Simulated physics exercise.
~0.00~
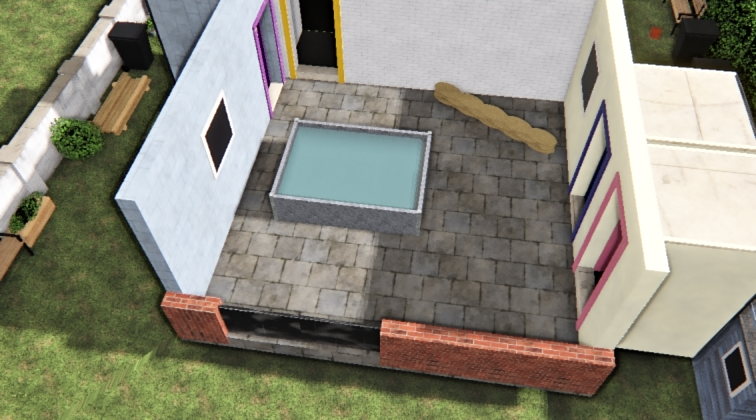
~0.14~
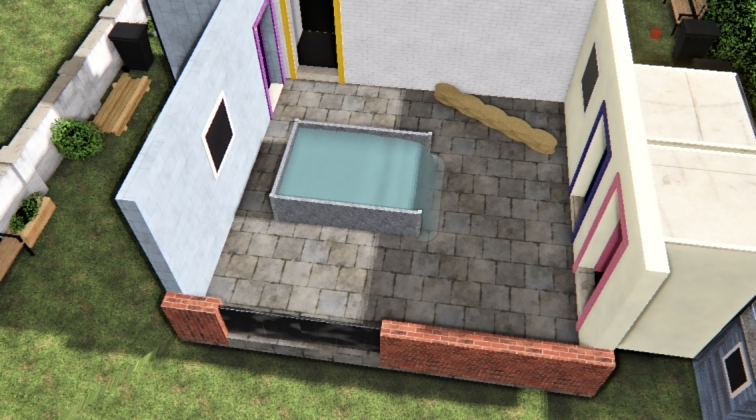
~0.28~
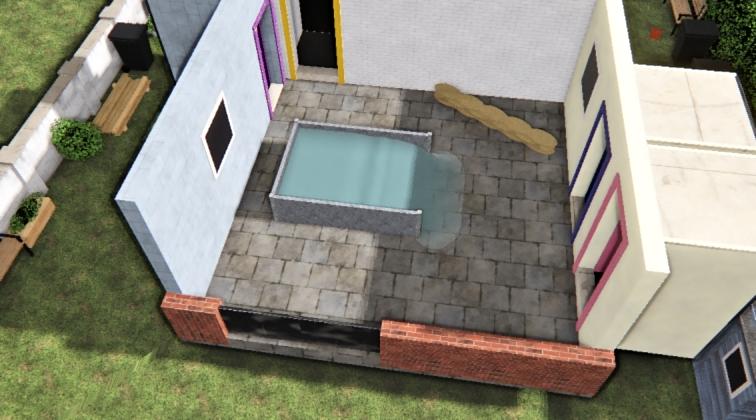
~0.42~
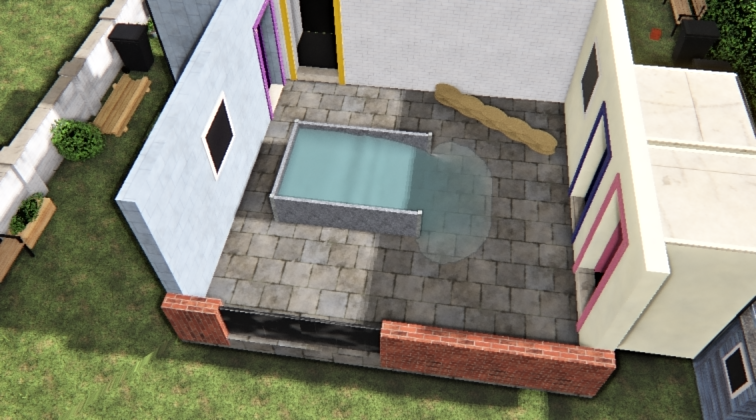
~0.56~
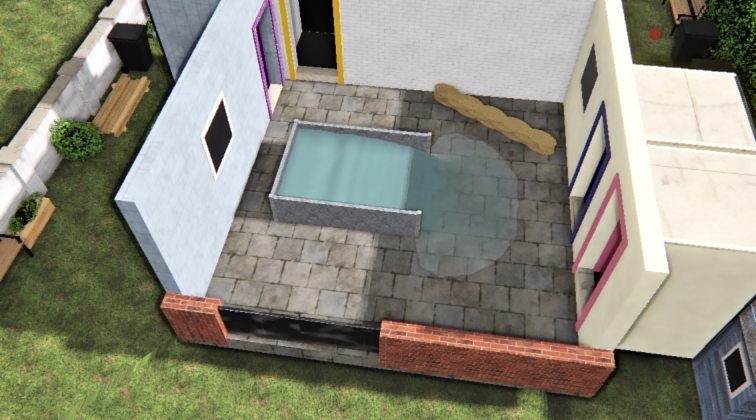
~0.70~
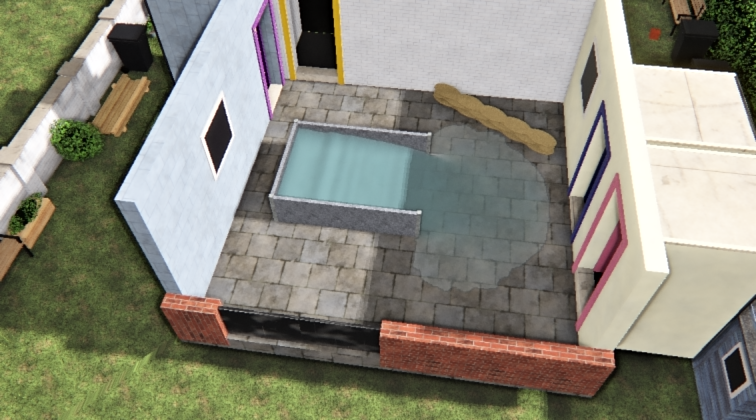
Water in a raised rectangular tank pours out through its open right side and spreads in a widening, rounded sheet across the grey paving of a walled courtyard, reaching close to the sandbags, while the level near the opening dips.
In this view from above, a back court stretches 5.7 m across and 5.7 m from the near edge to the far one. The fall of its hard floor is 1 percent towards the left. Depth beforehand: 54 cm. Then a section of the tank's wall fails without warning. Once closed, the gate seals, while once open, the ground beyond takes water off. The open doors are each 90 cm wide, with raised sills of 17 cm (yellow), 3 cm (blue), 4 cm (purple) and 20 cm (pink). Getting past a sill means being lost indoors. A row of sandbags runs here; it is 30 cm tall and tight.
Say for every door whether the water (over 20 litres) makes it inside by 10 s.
Yellow door: Falls short; blue door: Tops the amount; purple door: Tops the amount; pink door: Falls short.
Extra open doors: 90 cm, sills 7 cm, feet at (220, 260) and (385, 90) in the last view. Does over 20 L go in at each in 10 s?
Result in order - more than that, then not enough.
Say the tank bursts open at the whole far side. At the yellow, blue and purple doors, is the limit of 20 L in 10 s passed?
Yellow: Exceeding the limit; blue: Exceeding the limit; purple: Exceeding the limit.
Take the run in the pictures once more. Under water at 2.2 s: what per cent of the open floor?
I'd say around 40 % is wet.
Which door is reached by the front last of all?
Result: Purple door.
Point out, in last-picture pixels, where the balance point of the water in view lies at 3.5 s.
Around (464, 208) in the last picture.
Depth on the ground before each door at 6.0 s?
Centimetres: Yellow 3 / blue 8 / purple 4 / pink 10.
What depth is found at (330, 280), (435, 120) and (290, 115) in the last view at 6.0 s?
Close to 3, 4 and 2 centimetres.
After 1.4 s water covers 30 % of the floor and is deepest (30 cm) near (562, 164); yellow door not reached, blue door 12 cm at the sill, 51 L in, purple door not reached, pink door 10 cm at the sill, 0 L in.
After 2.2 s water covers 40 % of the floor and is deepest (30 cm) near (562, 164); yellow door not reached, blue door 21 cm at the sill, 166 L in, purple door not reached, pink door 17 cm at the sill, 0 L in.
After 3.5 s water covers 50 % of the floor and is deepest (22 cm) near (573, 368); yellow door not reached, blue door 19 cm at the sill, 345 L in, purple door not reached, pink door 14 cm at the sill, 0 L in.
After 6.0 s water covers 90 % of the floor and is deepest (12 cm) near (522, 350); yellow door 3 cm at the sill, 0 L in, blue door 8 cm at the sill, 455 L in, purple door 4 cm at the sill, 0 L in, pink door 10 cm at the sill, 0 L in.
After 10.0 s water covers 95 % of the floor and is deepest (12 cm) near (197, 319); yellow door 10 cm at the sill, 0 L in, blue door 4 cm at the sill, 480 L in, purple door 8 cm at the sill, 34 L in, pink door 4 cm at the sill, 0 L in.
